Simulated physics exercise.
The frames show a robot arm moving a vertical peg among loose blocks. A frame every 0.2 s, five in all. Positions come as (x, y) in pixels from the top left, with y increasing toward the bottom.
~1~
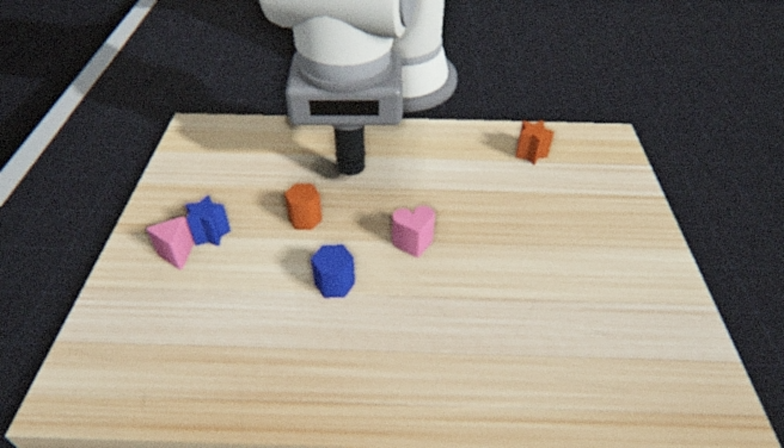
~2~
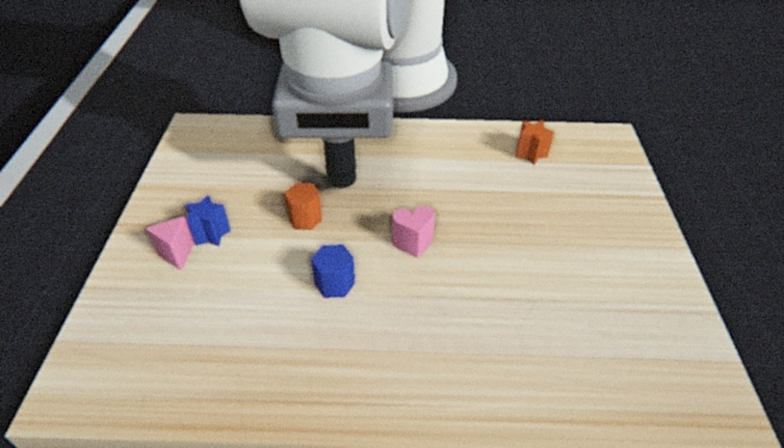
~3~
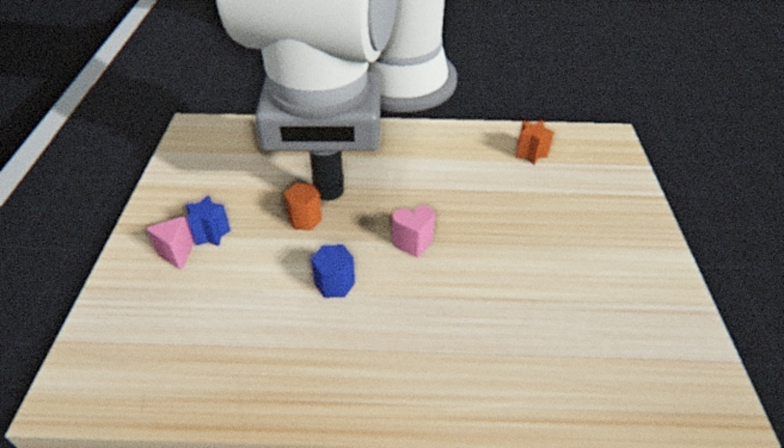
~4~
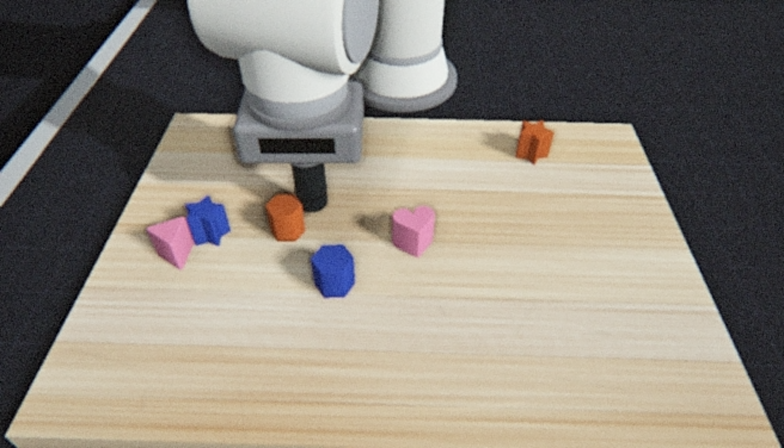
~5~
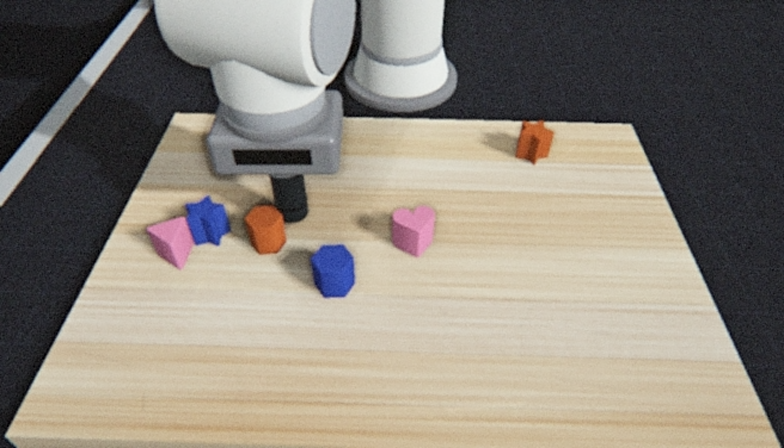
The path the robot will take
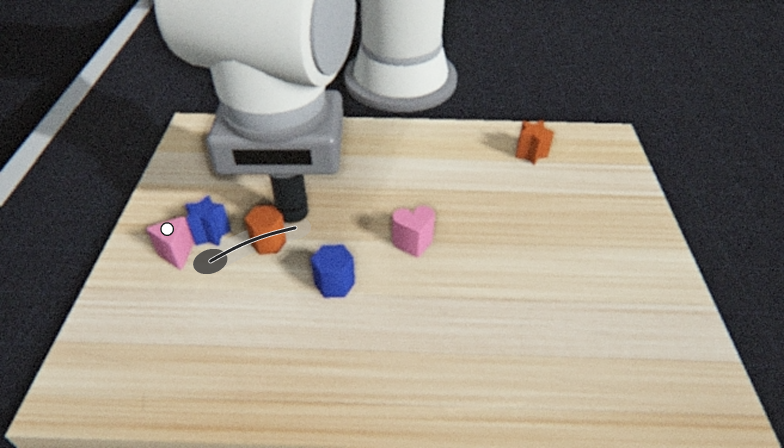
A robot arm moved its black peg toward the lower left across a wooden table and pushed an orange hexagonal block closer to a blue star and pink triangle, while the other blocks stayed still.
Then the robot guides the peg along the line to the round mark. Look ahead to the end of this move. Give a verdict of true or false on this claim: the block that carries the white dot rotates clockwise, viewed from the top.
The claim does not hold.
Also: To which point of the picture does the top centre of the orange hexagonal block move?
It will likely be found at (190, 263).
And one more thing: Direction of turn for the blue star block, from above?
It rotates clockwise.
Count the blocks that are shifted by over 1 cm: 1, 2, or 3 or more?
Expect one.
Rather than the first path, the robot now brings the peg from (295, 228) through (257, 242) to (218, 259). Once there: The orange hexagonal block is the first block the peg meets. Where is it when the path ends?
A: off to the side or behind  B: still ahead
I choose B.
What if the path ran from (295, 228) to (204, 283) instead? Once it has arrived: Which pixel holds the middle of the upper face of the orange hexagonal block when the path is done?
I predict (162, 277).
The line goes from (295, 228) over (252, 241) to (210, 261); the dot is on the pink triangle.
What follows on the original path. Halfway along, peg (248, 226); orange hexagonal block (223, 236), turned 40° anticlockwise.
At the end, peg (206, 247); pink triangle unmoved; blue star block (199, 210), turned 30° clockwise; orange hexagonal block (190, 263), turned 85° anticlockwise.
